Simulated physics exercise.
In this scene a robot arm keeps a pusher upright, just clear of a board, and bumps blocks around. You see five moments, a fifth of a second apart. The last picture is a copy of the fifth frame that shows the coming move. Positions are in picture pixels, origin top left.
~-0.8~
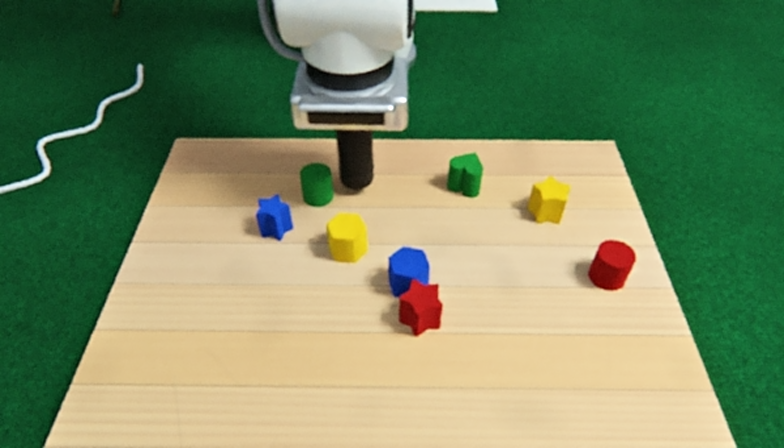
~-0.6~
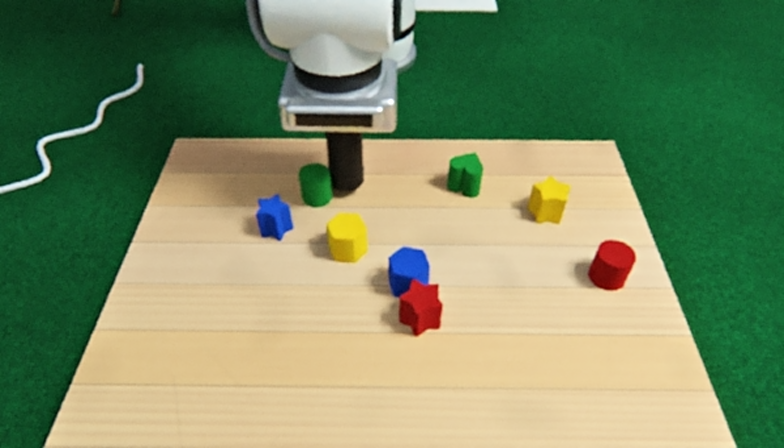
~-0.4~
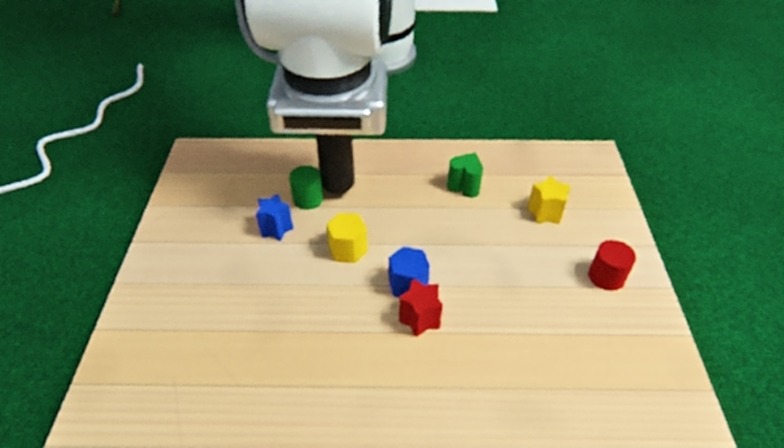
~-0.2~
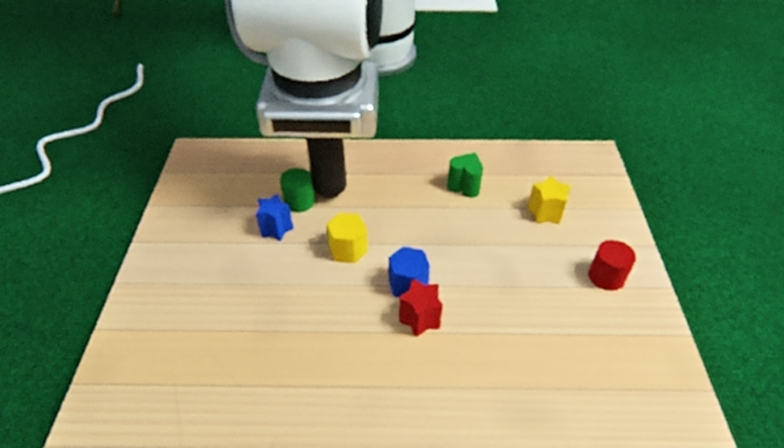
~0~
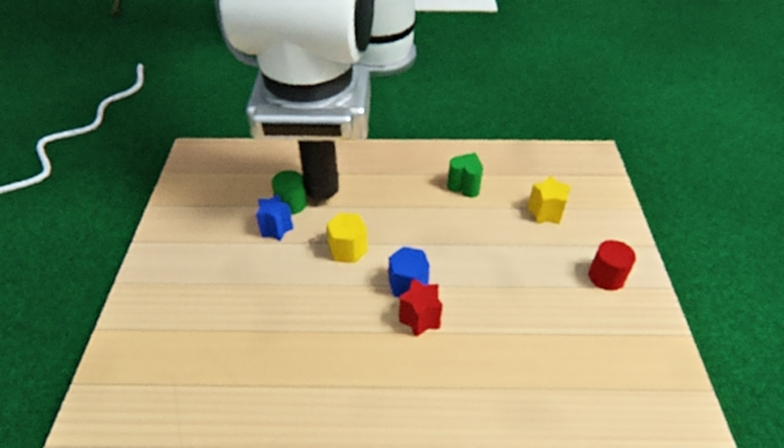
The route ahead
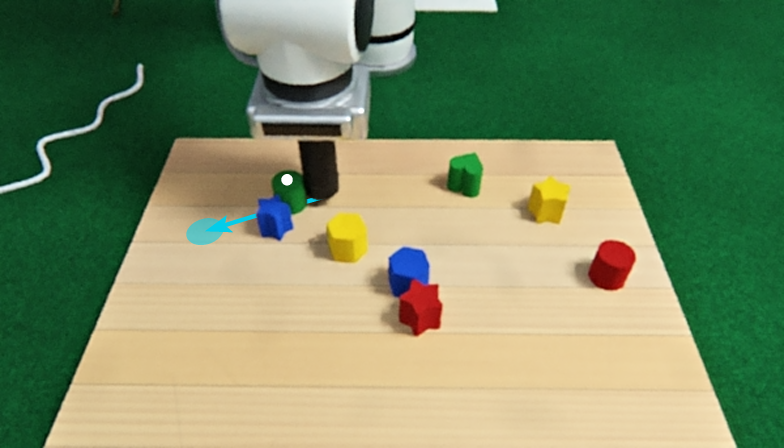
The clip opens on a robot arm with a dark pusher standing beside a green disc on a wooden board scattered with colourful blocks. The arm moves left and pushes the disc left and slightly toward the viewer, up close to the blue star block, while the other blocks stay still.
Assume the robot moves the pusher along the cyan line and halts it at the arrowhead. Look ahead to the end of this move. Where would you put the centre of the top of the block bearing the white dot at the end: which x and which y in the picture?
My best guess is (166, 198).
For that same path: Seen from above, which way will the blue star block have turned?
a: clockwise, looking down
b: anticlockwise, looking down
The one that fits is b, anticlockwise, looking down.
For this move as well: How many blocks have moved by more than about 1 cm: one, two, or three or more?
I predict two.
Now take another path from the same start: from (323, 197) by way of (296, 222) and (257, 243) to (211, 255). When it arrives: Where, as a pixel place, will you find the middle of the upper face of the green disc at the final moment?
Its top middle is near (258, 188).
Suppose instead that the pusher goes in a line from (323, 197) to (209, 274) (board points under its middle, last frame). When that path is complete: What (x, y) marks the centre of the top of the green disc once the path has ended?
Its top centre lands on (244, 190).
The drawn path runs in a line from (323, 197) to (205, 231); the dot is on the green disc.
What follows on the original path. One third of the way, pusher at (283, 200); blue star block at (268, 208), turned 10° anticlockwise; green disc at (245, 189).
Two thirds of the way, pusher at (243, 211); blue star block at (258, 212), turned 80° anticlockwise; green disc at (204, 196).
At the end, pusher at (202, 223); blue star block at (258, 212), turned 80° anticlockwise; green disc at (166, 198); yellow hexagonal block not moved.
